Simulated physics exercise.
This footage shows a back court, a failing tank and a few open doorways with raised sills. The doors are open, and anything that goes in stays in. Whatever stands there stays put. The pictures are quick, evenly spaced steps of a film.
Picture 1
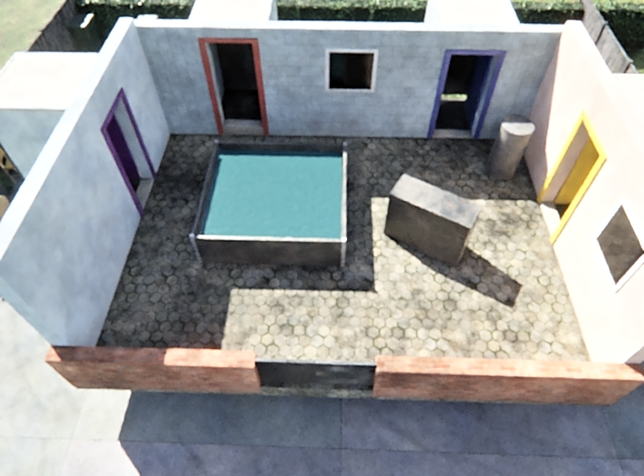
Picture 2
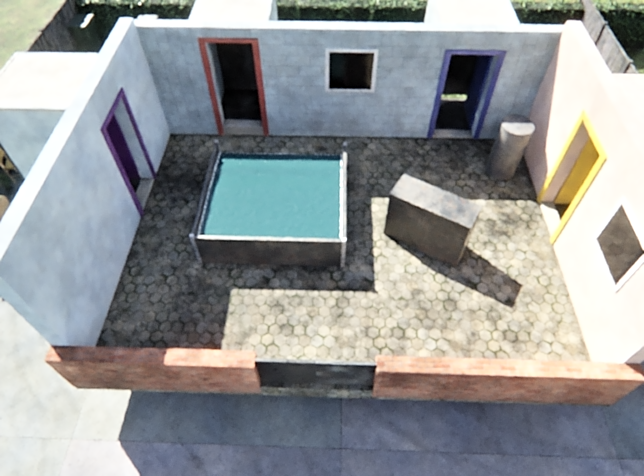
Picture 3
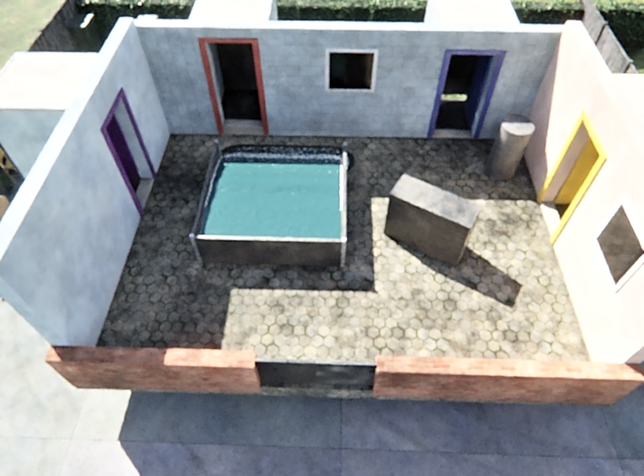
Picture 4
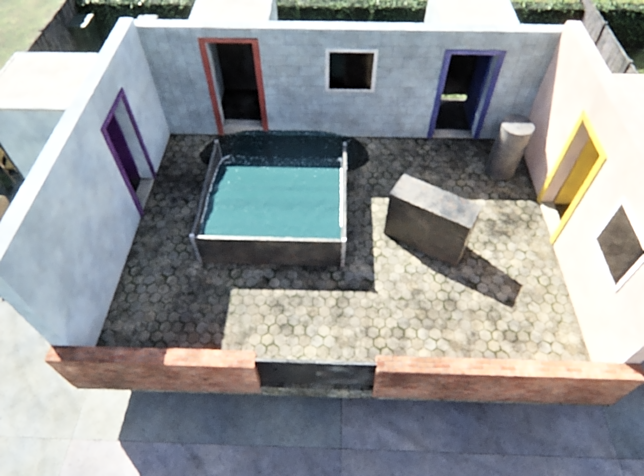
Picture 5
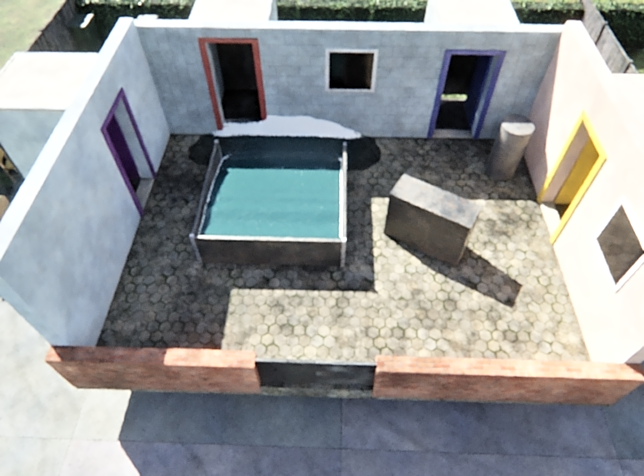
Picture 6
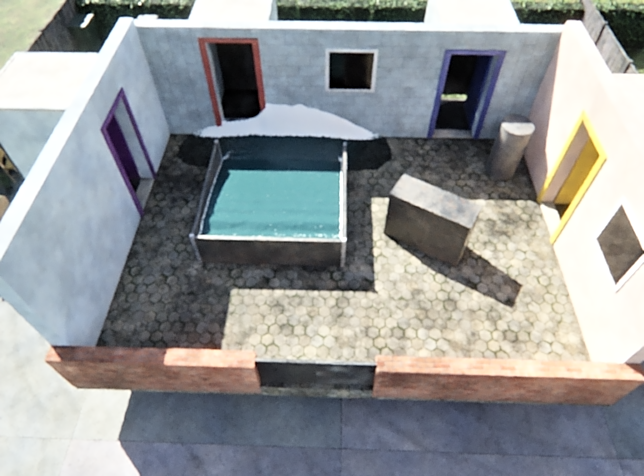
A walled courtyard with open doorways held a tank full of blue-green water, which sank at the far side as water poured out there and spread across the paving to the back wall.
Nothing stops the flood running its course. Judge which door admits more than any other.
The red door admits the most.
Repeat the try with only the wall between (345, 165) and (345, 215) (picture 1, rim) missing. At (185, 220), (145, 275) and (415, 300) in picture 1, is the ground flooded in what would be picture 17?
One by one: Bare, bare, waterlogged.
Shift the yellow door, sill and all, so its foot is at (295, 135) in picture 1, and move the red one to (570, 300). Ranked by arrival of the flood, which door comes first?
That's the yellow one.
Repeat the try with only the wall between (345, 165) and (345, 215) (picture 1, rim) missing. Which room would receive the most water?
It's the blue one.
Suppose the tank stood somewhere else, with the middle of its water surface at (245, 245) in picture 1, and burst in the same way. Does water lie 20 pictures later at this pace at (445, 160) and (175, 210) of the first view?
Soaked, soaked.
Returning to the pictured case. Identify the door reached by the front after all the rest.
The final one is the door marked yellow.
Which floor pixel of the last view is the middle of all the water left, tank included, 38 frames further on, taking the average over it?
It is near (310, 226).
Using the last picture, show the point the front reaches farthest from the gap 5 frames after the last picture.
Somewhere about (452, 142).
A moment on, water covers 15 % of the floor; yellow door not reached, blue door wet at the sill, nothing in, purple door not reached, red door some in.
Next, water covers 30 % of the floor; yellow door not reached, blue door wet at the sill, nothing in, purple door wet at the sill, nothing in, red door a lot in.
Then, water covers 60 % of the floor; yellow door some in, blue door a trickle in, purple door a trickle in, red door a lot in.
Later, water covers 85 % of the floor; yellow door a lot in, blue door some in, purple door some in, red door a lot in.
In the end, water covers 100 % of the floor; yellow door a lot in, blue door a lot in, purple door some in, red door a lot in; the red door has let in the most.
